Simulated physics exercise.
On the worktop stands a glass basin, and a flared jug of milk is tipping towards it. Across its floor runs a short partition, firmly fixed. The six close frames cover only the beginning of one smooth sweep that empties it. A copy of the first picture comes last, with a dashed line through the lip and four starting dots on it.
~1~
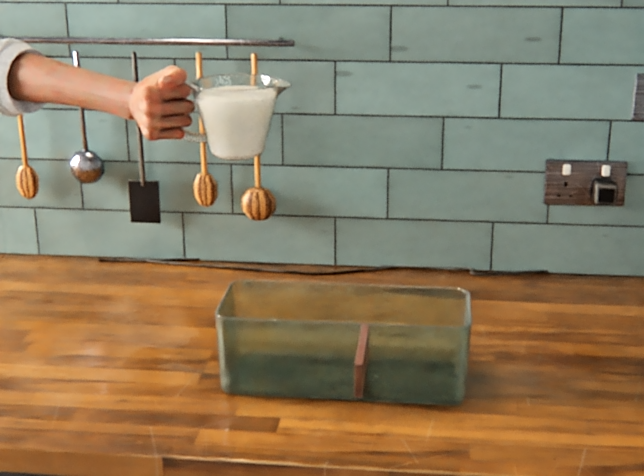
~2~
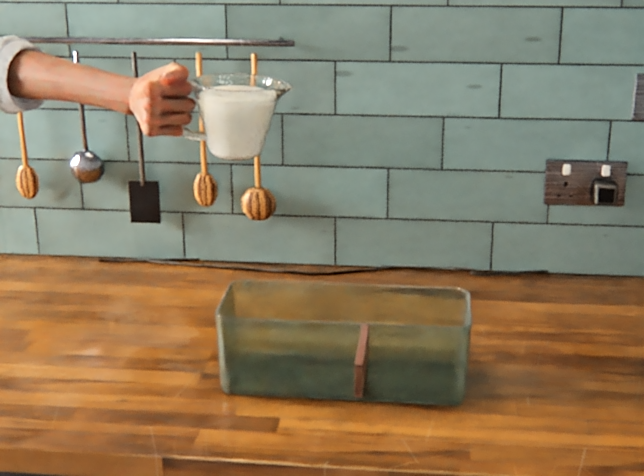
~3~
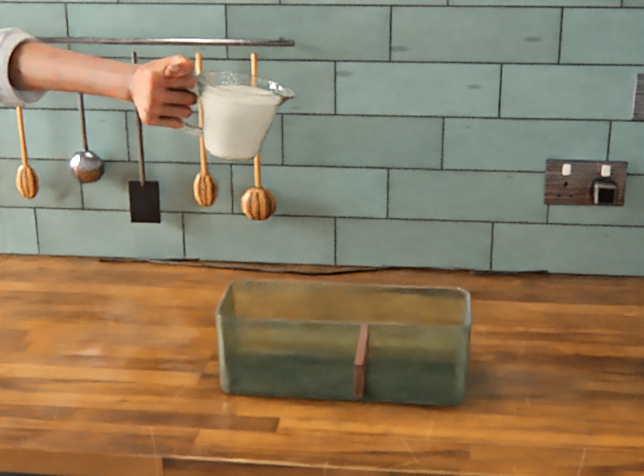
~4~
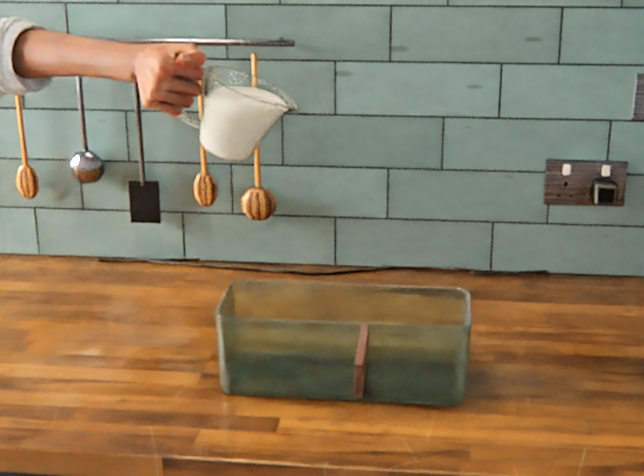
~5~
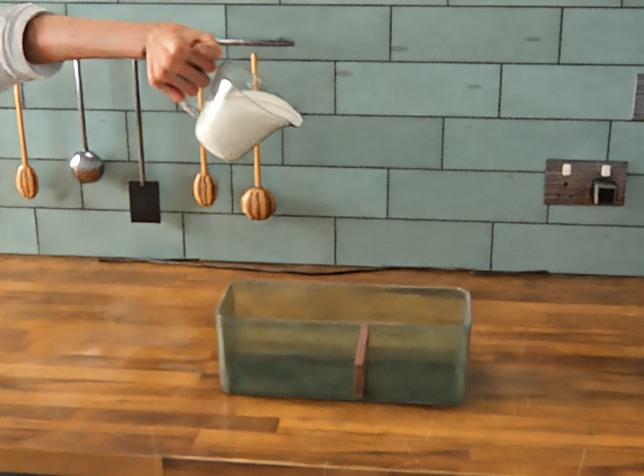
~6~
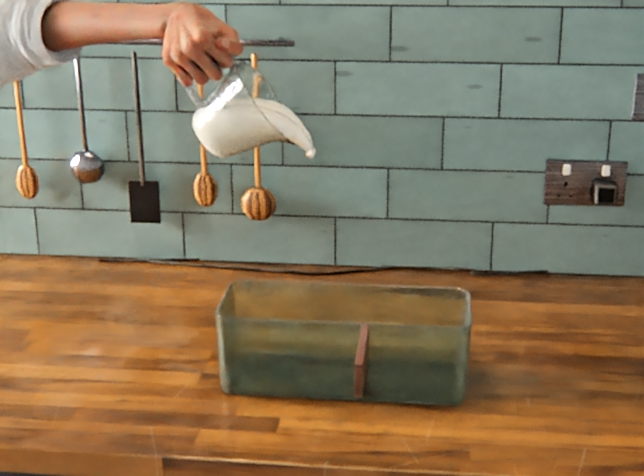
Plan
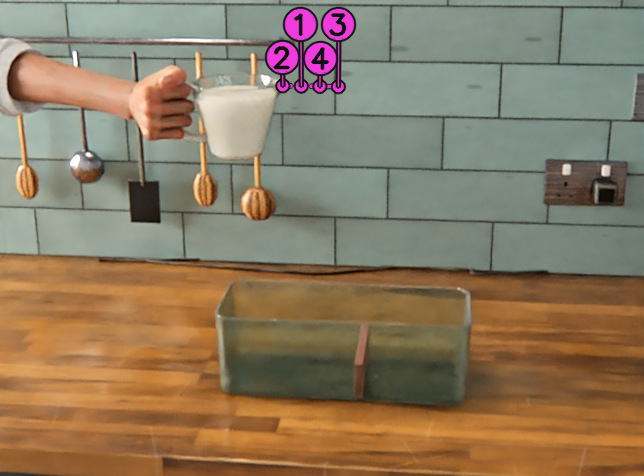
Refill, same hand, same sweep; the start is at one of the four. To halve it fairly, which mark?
The best place is 4.
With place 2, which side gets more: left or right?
The left side.
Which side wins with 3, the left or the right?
More ends on the right.
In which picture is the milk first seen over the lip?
In picture 5.
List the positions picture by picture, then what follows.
Upright, lip at (289, 85); basin from (221, 390) to (465, 402); top of the wall at (362, 344); nothing has left yet.
Tipped about 3°, lip at (291, 88); nothing has left yet.
Tipped about 10°, lip at (295, 96); nothing has left yet.
Tipped about 22°, lip at (298, 108); nothing has left yet.
Tipped about 37°, lip at (299, 125); milk is over the lip, down to (299, 125).
Tipped about 55°, lip at (295, 143); milk is over the lip, down to (310, 154).
On the marked copy, 1 at (301, 86); 2 at (282, 85); 3 at (338, 86); 4 at (319, 86).
Choosing 1, about 67 % ends left of the wall and 24 % right of it; 9 % is lost outside.
Choosing 2, about 79 % ends left of the wall and 8 % right of it; 13 % is lost outside.
Choosing 3, about 30 % ends left of the wall and 63 % right of it; 7 % is lost outside.
Choosing 4, about 49 % ends left of the wall and 41 % right of it; 10 % is lost outside.
